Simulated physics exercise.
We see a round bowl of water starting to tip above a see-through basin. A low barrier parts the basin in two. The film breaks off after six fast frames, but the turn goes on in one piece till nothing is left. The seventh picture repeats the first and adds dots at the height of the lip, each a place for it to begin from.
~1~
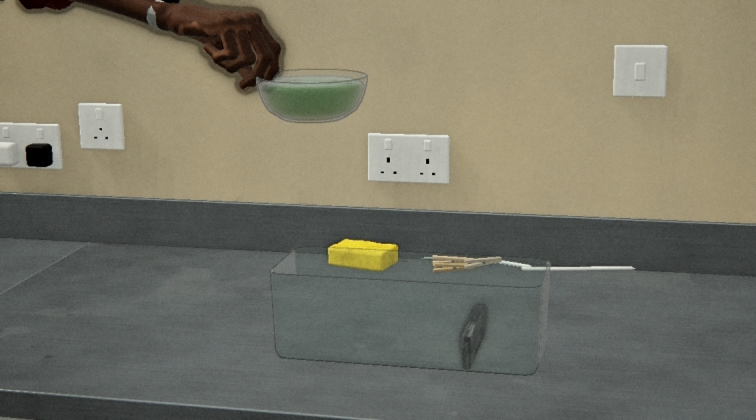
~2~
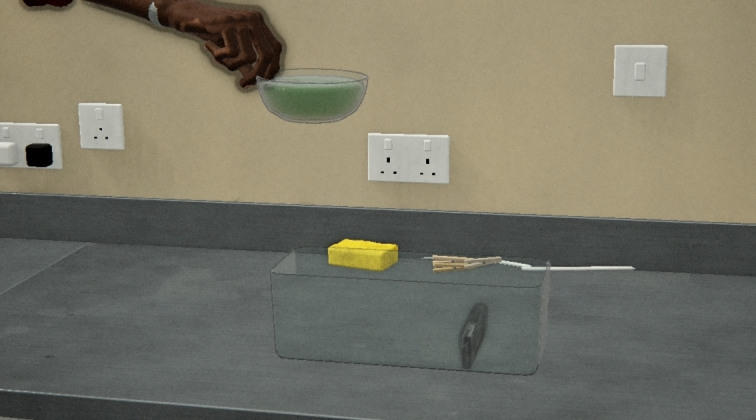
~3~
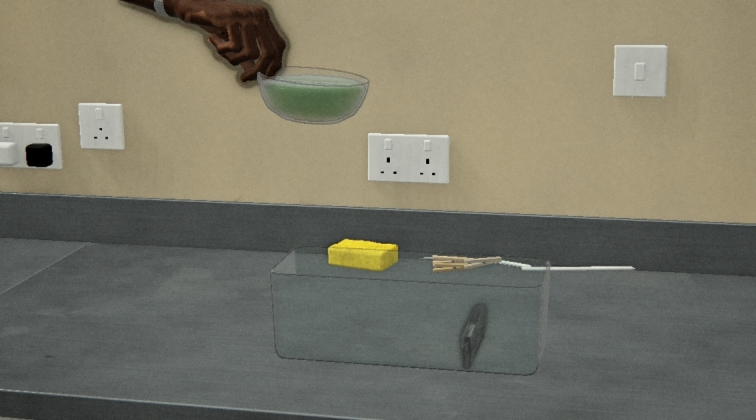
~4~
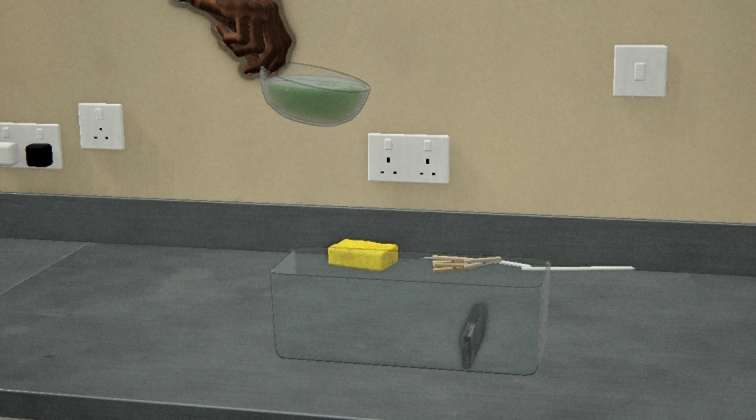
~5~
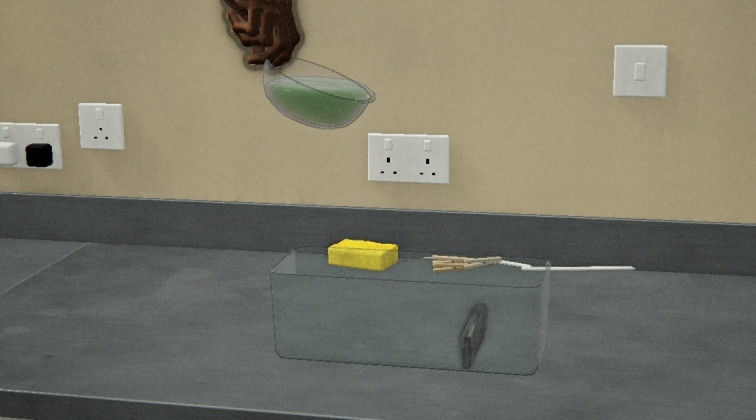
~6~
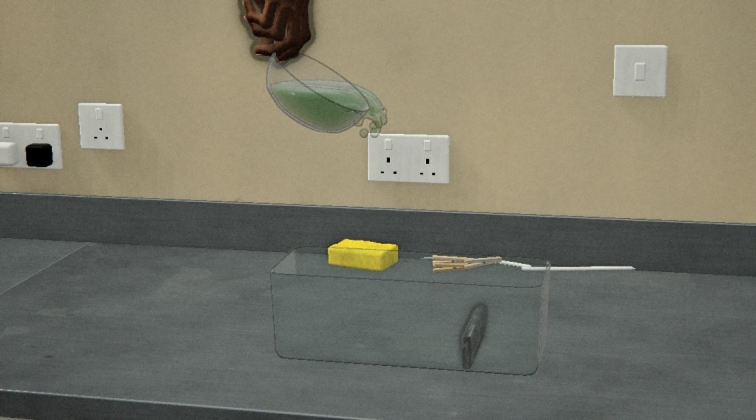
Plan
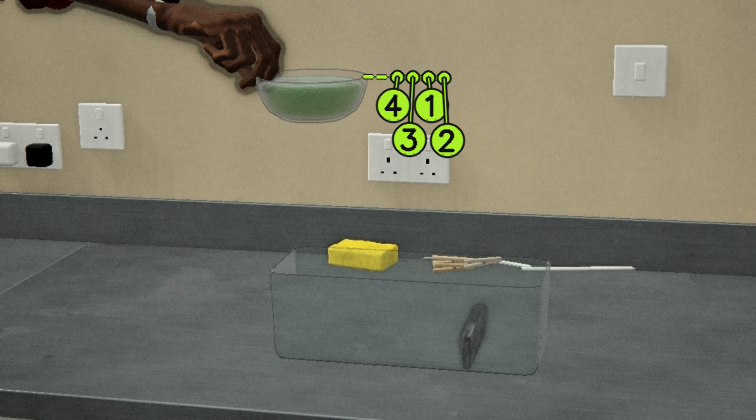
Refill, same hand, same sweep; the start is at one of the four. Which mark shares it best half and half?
3 is best.
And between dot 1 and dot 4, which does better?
That is dot 1.
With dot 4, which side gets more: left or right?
More ends on the left.
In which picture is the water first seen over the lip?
In picture 5.
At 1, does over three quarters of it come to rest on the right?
No.
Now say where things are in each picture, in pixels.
In the first frame, upright, lip at (364, 76); basin from (276, 356) to (539, 375); top of the wall at (474, 321); nothing has left yet.
In the second frame, upright, lip at (364, 78); nothing has left yet.
In the third frame, tipped about 6°, lip at (366, 82); nothing has left yet.
In the fourth frame, tipped about 13°, lip at (367, 89); nothing has left yet.
In the fifth frame, tipped about 22°, lip at (368, 98); water is over the lip, down to (368, 98).
In the sixth frame, tipped about 33°, lip at (367, 109); water is over the lip, down to (376, 135).
In lime, 1 at (428, 77); 2 at (444, 78); 3 at (412, 77); 4 at (397, 77).
With 1, about 36 % ends left of the wall and 63 % right of it.
With 2, about 27 % ends left of the wall and 70 % right of it; 3 % is lost outside.
With 3, about 53 % ends left of the wall and 46 % right of it.
With 4, about 72 % ends left of the wall and 26 % right of it; 3 % is lost outside.
